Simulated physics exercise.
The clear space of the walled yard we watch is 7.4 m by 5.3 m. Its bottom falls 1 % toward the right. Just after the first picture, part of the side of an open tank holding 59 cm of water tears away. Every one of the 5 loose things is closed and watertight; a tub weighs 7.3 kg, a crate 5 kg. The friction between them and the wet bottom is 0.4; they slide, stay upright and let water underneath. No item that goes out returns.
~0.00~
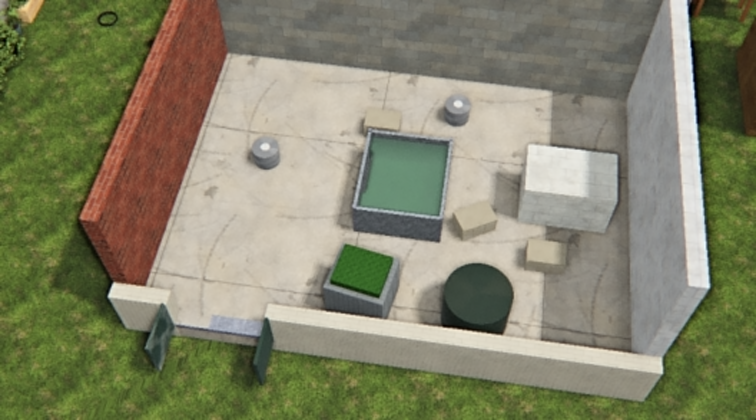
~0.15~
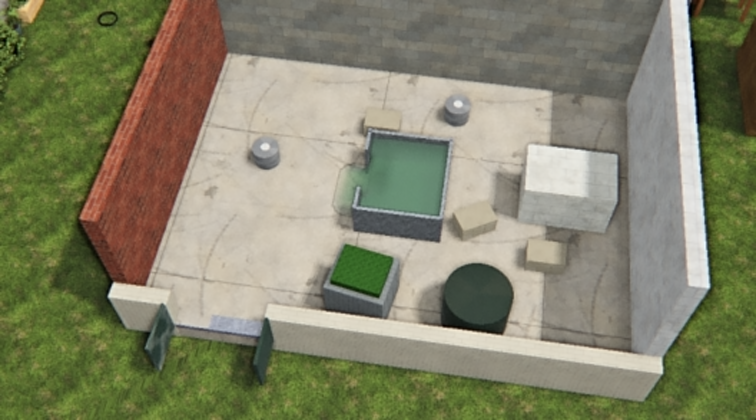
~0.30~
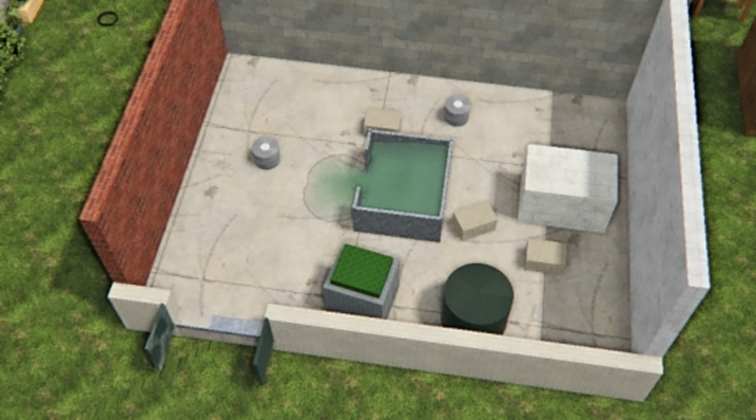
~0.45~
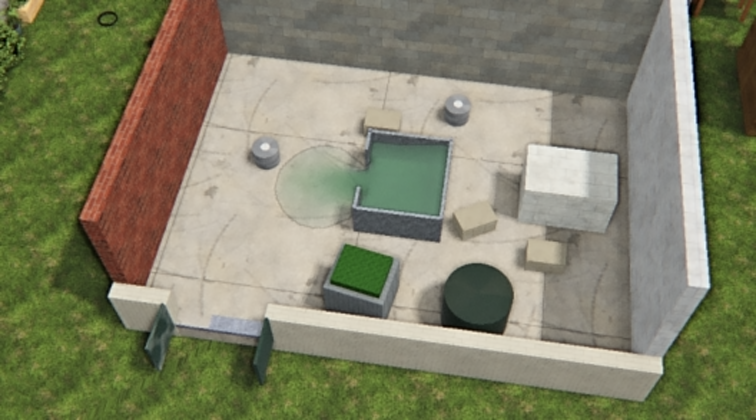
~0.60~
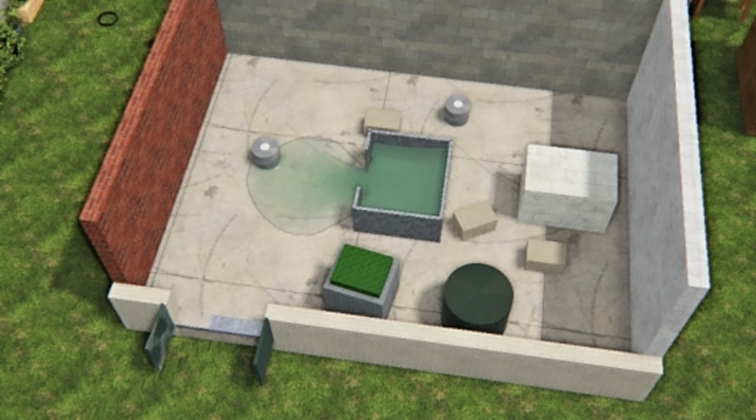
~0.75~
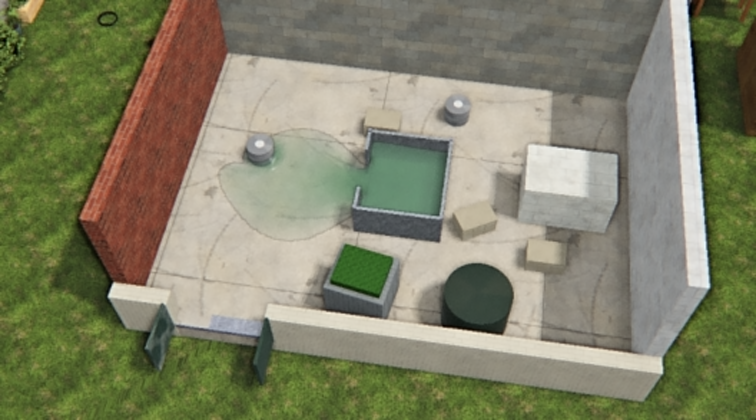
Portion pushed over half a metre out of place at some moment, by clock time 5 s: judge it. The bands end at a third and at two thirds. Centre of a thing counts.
Well under half, in fact below a third.
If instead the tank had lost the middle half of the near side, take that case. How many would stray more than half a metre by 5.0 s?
Result: 2 of them.
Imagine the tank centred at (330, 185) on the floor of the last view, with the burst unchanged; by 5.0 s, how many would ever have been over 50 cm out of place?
Result: 1.
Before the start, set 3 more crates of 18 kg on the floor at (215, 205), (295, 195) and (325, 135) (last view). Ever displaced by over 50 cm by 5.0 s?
Taking them one by one: It goes beyond, then it goes beyond, then it stays within.
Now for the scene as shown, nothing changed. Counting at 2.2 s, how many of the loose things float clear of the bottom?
The count is 1.
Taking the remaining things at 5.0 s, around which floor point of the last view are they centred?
(445, 163).
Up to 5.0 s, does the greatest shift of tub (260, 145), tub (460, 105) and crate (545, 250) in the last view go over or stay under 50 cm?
Result, in order: Overshooting / undershooting / undershooting.
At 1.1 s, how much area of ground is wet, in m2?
9.0 m2.
After 1.1 s 1 of 5 are over 50 cm from their spots; 0 afloat.
After 2.2 s 1 of 5 are over 50 cm from their spots; 1 afloat.
After 3.5 s 1 of 5 are over 50 cm from their spots; 1 afloat.
After 5.0 s 1 of 5 are over 50 cm from their spots, and 1 have been at some point; 0 afloat.
